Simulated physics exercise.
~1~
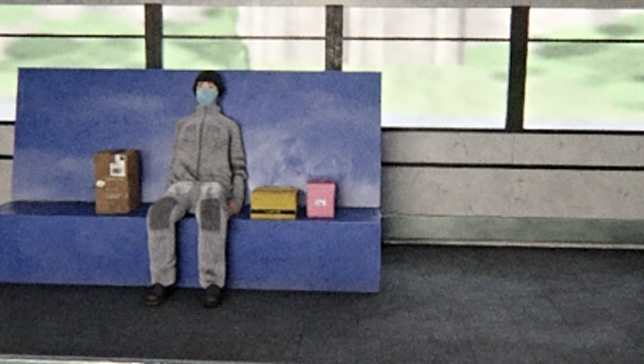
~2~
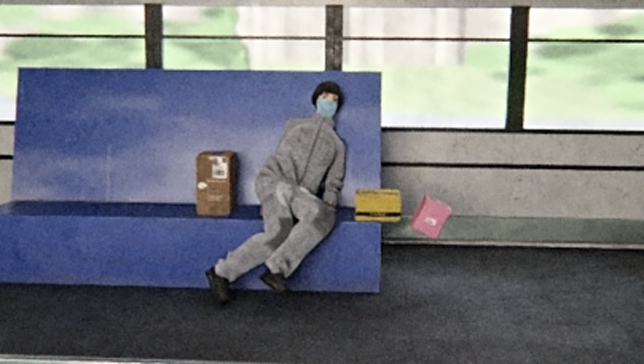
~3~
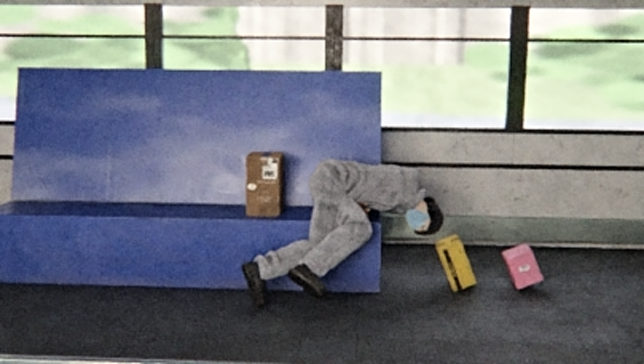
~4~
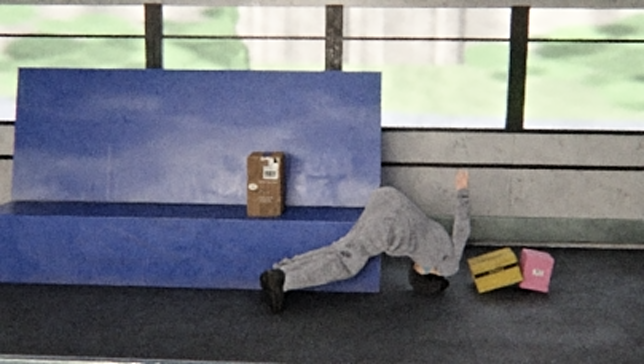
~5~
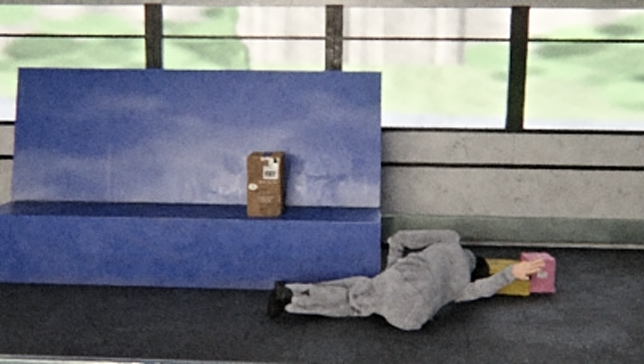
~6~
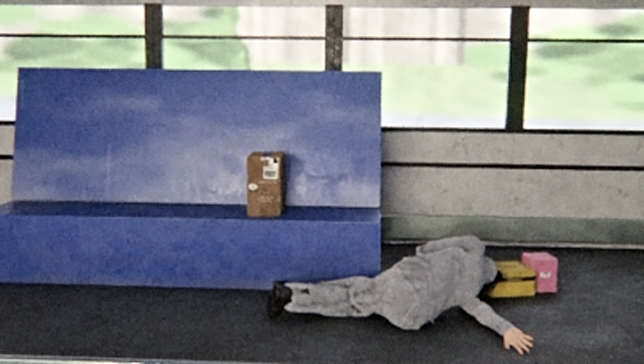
Masked figure in grey slumping rightward off a blue bench onto the floor beside fallen yellow and pink boxes, brown pack staying seated.
